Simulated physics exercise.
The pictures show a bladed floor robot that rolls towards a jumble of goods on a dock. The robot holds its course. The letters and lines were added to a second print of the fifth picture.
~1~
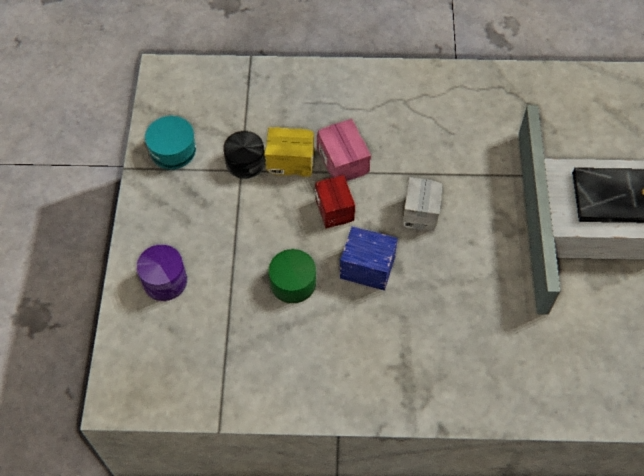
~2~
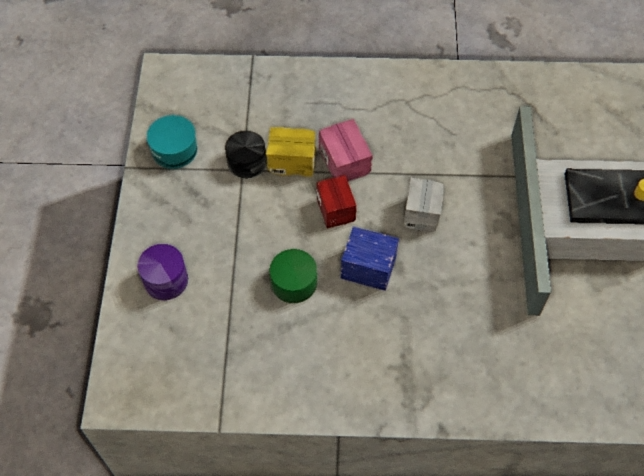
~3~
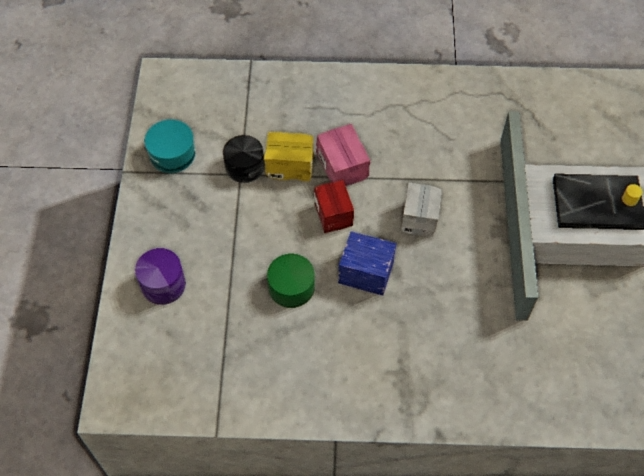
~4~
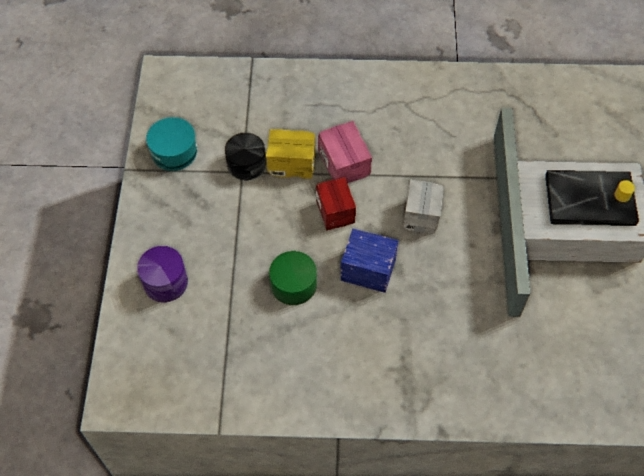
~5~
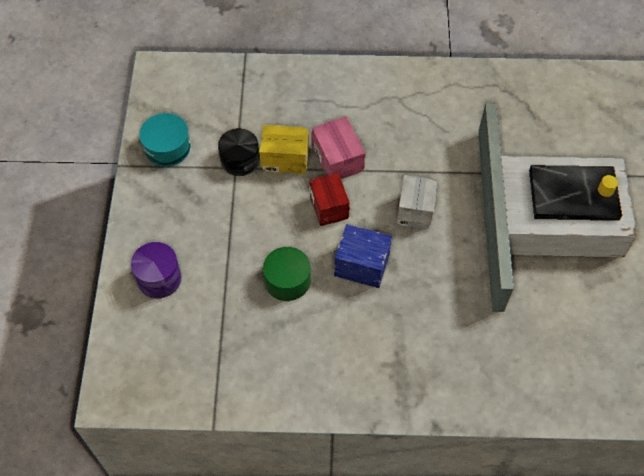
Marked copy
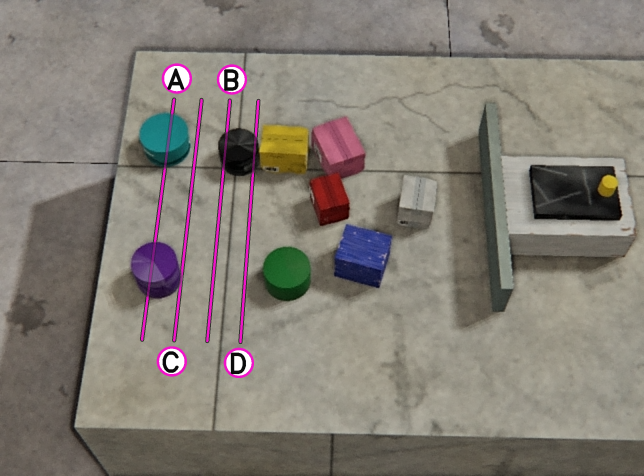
To begin with, colourful boxes and round containers sit scattered on a pale dock, with a bladed robot partly in view at the right. The robot rolls slowly and steadily left, its wide blade leading and more of its body coming into view, while the goods stay where they are.
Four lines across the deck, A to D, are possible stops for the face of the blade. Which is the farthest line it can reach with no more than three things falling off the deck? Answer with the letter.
It should halt at C.
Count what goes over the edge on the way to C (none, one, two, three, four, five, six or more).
In all, three.
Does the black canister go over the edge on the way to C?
By then, yes.
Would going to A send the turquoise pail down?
Yes.
On the marked copy, A at (159, 210); B at (220, 211); C at (189, 211); D at (250, 212).
Following C. Soon after the start, robot (455, 189); blue crate (353, 258); white parcel (361, 202).
Later, robot (344, 187); turquoise pail (134, 134); purple canister (149, 271).
In the end, robot (258, 185); purple canister over the edge; black canister over the edge; three fallen.
As for the rest, A drops six; B is within the limit but short; D is within the limit but short.
